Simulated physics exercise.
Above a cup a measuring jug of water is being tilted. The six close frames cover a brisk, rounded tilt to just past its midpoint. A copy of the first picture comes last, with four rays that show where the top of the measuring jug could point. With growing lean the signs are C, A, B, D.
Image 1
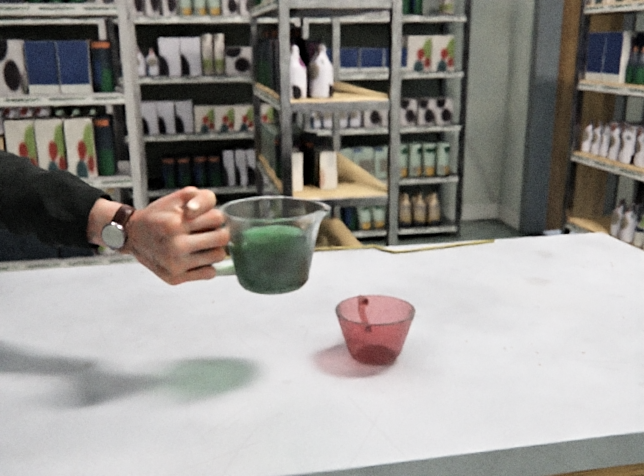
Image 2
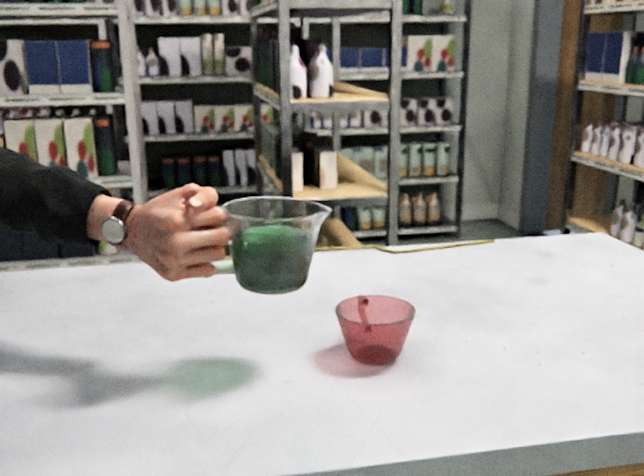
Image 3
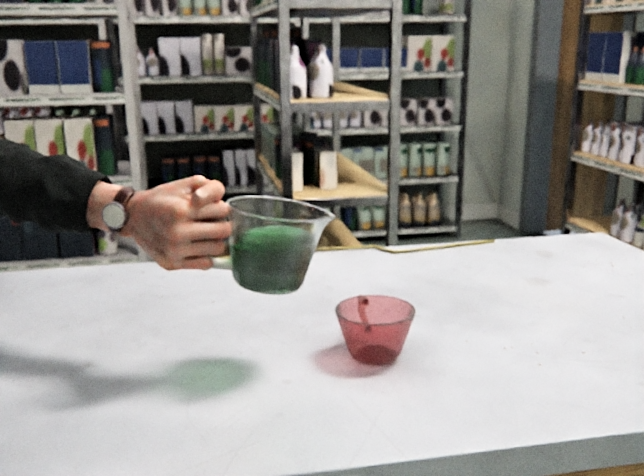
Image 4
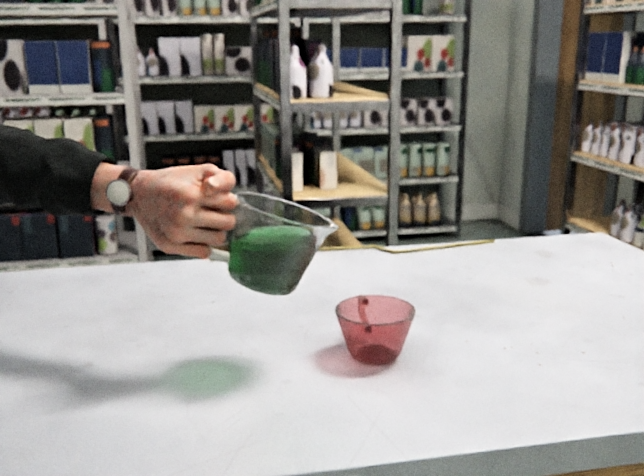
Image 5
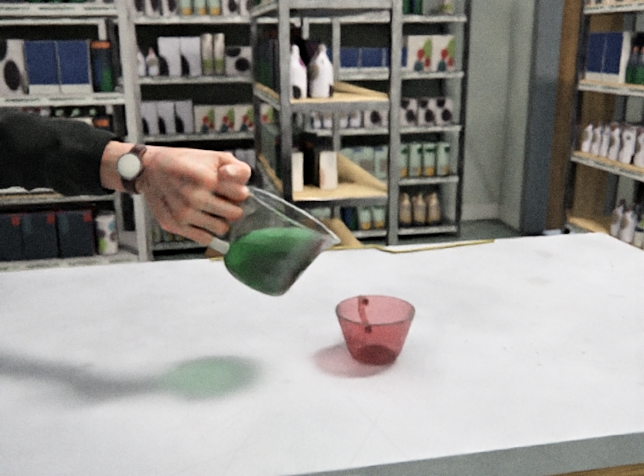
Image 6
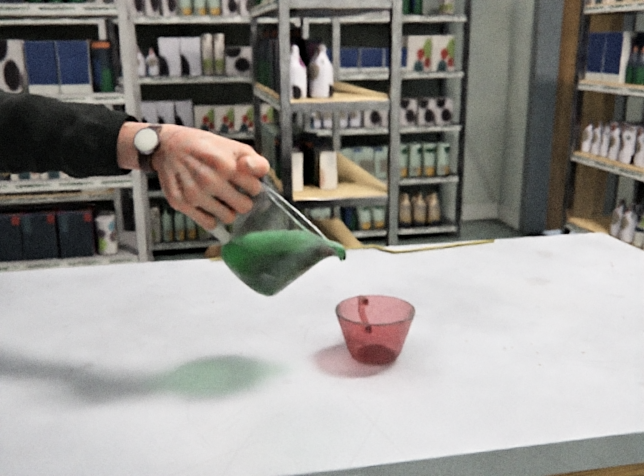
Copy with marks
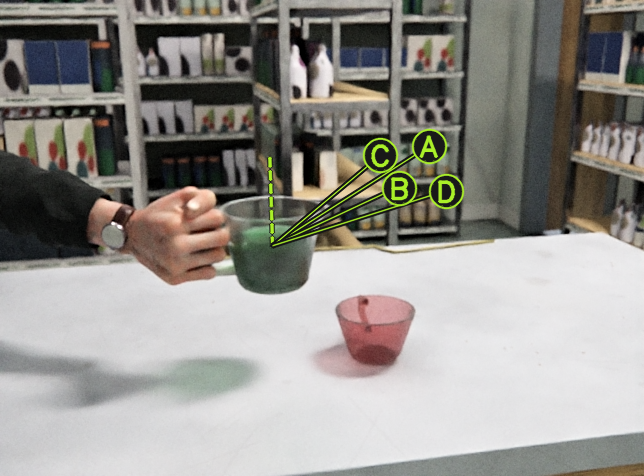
A hand in a dark sleeve with a wristwatch holds a clear measuring jug of green liquid above a white table, seen from slightly above, with stocked shelves behind. A small translucent red cup sits on the table, below and right of the jug. The hand tilts the jug rightward, slowly then further, until green liquid just passes over the lip, while the camera stays still.
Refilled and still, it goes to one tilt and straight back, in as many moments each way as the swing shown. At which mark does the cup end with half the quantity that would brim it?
C beats the others.
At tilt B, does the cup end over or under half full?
Over.
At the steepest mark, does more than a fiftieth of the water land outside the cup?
Yes, it does.
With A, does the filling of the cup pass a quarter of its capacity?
Yes.
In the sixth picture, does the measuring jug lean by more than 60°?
No.
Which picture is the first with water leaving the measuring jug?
Picture 6.
On the marked copy, A at (415, 154); B at (383, 194); C at (367, 166); D at (430, 195).
If A is chosen, the cup ends with about 74 % of what it can hold.
If B is chosen, the cup ends with about 88 % of what it can hold; 7 % of the water is spilt.
If C is chosen, the cup ends with about 47 % of what it can hold; 3 % of the water is spilt.
If D is chosen, the cup ends with about 80 % of what it can hold; 26 % of the water is spilt.
